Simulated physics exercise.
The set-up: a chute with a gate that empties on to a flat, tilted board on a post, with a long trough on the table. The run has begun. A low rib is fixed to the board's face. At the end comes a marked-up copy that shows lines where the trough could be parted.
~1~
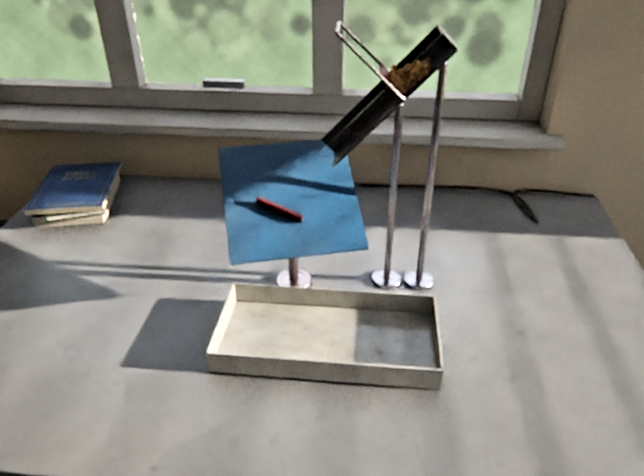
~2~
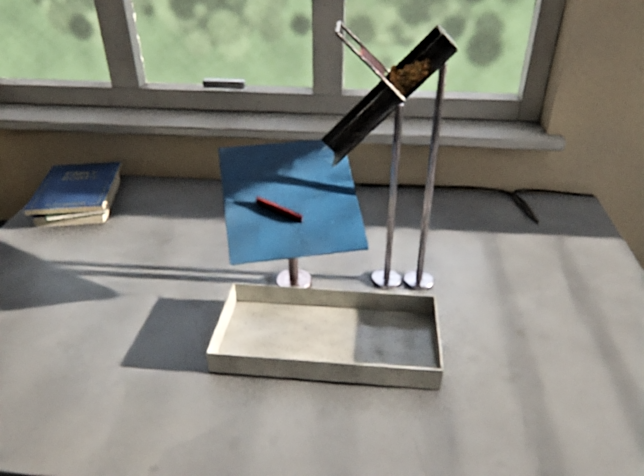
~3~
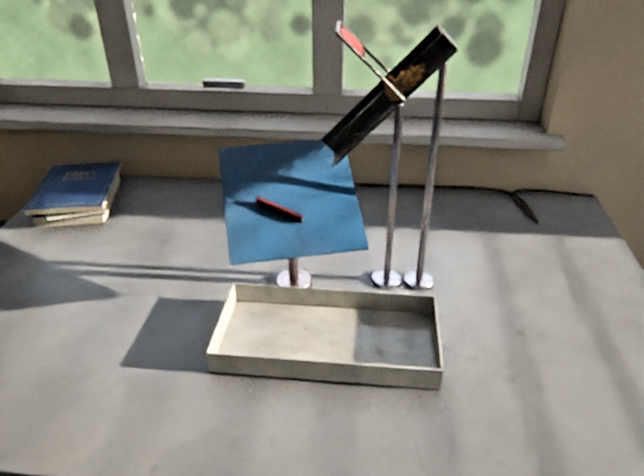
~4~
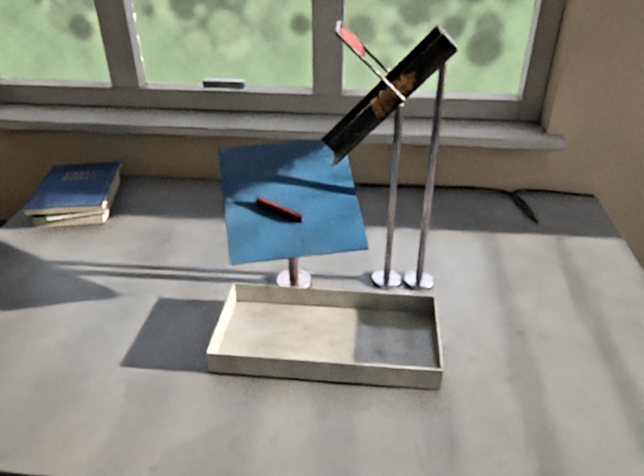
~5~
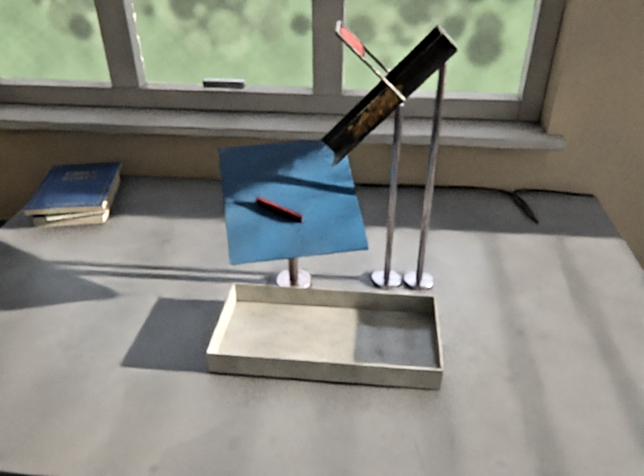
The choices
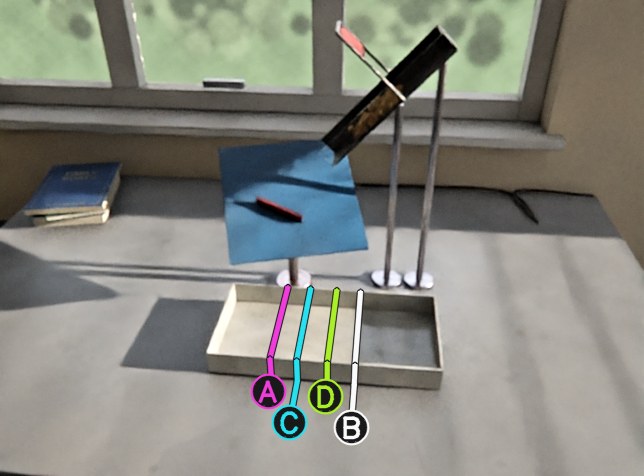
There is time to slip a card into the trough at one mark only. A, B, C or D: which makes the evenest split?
It is D.
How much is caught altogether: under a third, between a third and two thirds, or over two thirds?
About that: Between a third and two thirds.
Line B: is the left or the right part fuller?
Left.
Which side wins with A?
More lands on the right.
On the marked copy, line A crosses the front rim at (270, 357); line B crosses the front rim at (355, 363); line C crosses the front rim at (296, 359); line D crosses the front rim at (327, 361).
With A, of what is caught, about a quarter on the left of the divider, most on the right.
With B, of what is caught, most on the left of the divider, about a quarter on the right.
With C, of what is caught, about a quarter on the left of the divider, most on the right.
With D, of what is caught, about a third on the left of the divider, about two thirds on the right.
